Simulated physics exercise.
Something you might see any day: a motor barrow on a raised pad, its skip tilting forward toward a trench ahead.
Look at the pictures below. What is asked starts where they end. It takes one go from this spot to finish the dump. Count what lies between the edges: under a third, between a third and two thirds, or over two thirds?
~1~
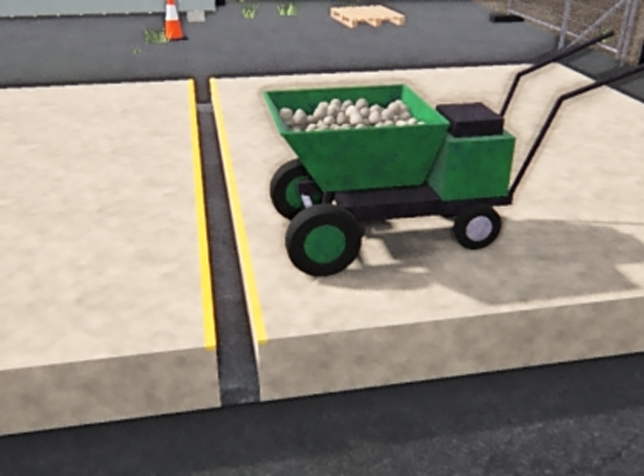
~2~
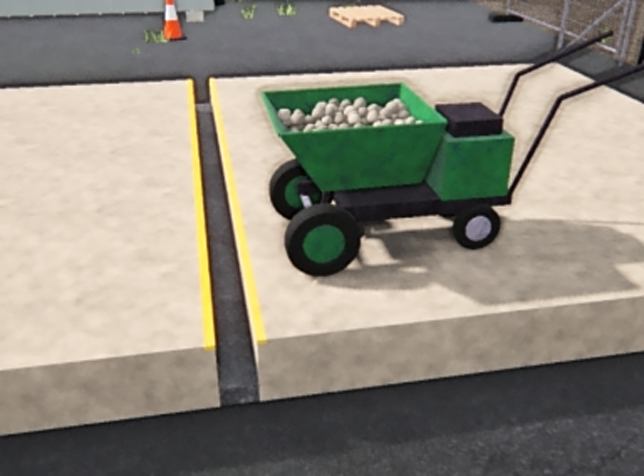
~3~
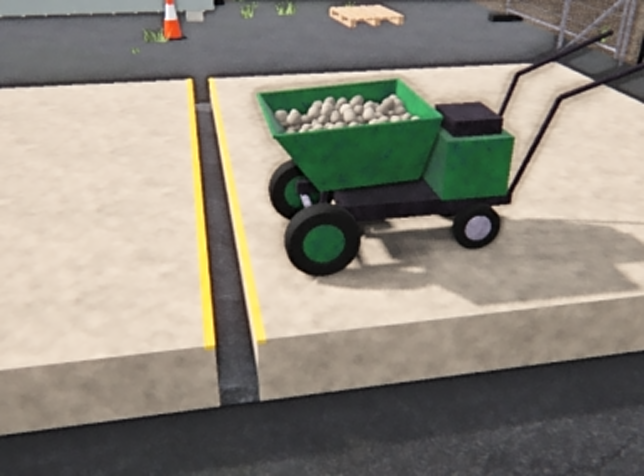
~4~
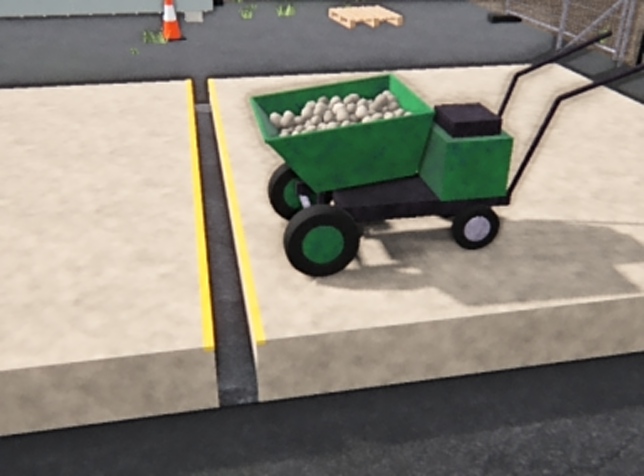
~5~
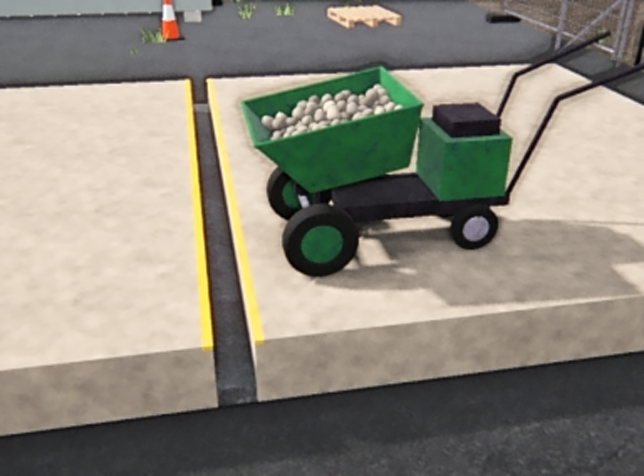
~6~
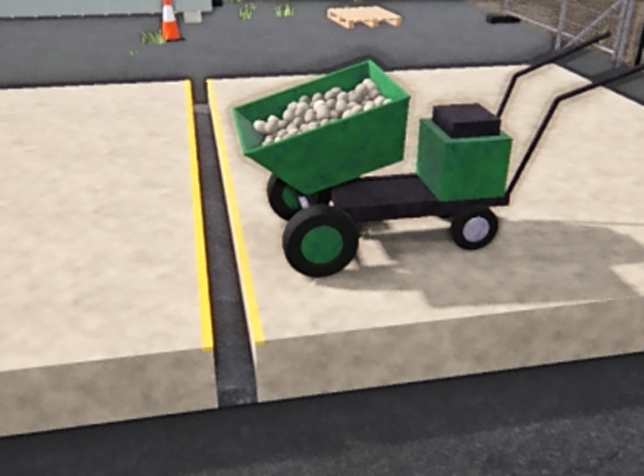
Fraction in: Below one third.
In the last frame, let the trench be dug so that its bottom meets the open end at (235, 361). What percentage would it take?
About 0 percent.
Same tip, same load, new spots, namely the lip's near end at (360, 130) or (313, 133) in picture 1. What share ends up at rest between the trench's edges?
About 60 per cent for the first spot and about 40 per cent for the second.
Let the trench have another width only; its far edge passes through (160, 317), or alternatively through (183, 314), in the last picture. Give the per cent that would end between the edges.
In order: Near 70, then 20 percent.
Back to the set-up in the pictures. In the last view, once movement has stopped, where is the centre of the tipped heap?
Near pixel (140, 259).
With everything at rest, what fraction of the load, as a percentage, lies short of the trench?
Roughly 0 per cent of the load.
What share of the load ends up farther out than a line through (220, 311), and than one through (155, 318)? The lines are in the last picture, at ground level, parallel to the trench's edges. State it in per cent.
Around 70 in a hundred for the first, 50 in a hundred for the second.
Soon, skip tipped steeply; all in the skip.
A while on, skip tipped right over; most in the skip; about a quarter beyond it; a stray few falling.
Towards the end, skip tipped right over; about a third in the skip; about two thirds beyond it.
Finally, skip tipped right over; about a quarter in the skip; a stray few in or heaped over the trench; about two thirds beyond it.
